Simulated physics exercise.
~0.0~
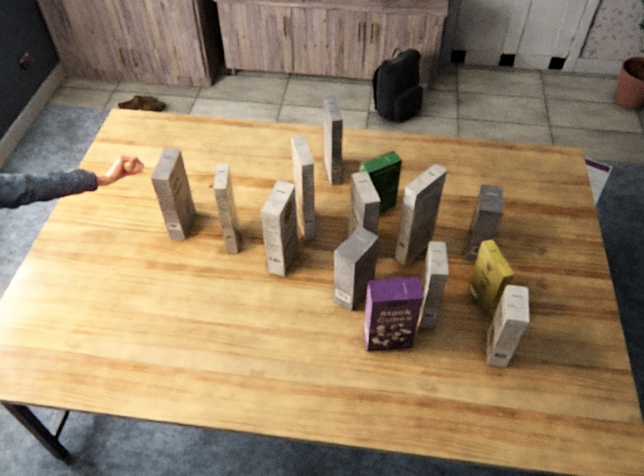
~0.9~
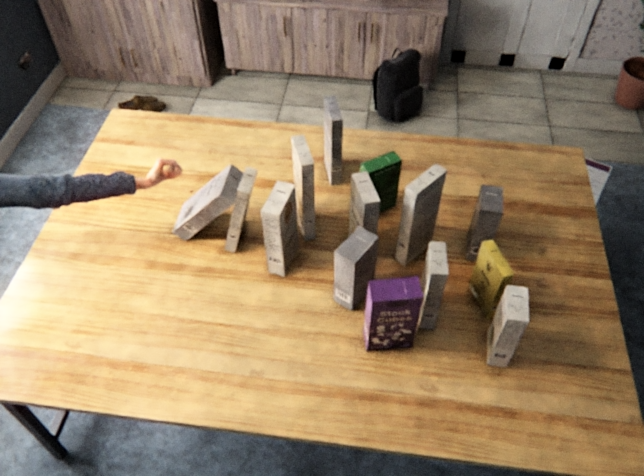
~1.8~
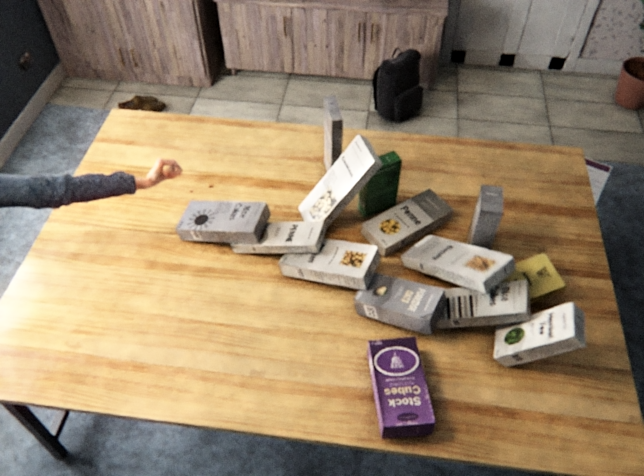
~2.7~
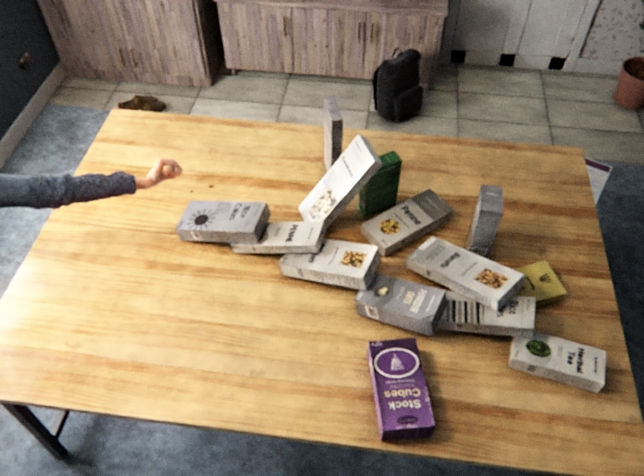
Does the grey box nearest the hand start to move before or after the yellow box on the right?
It starts before the yellow box. The grey box is already tipping against its neighbour while the yellow box still stands in place.
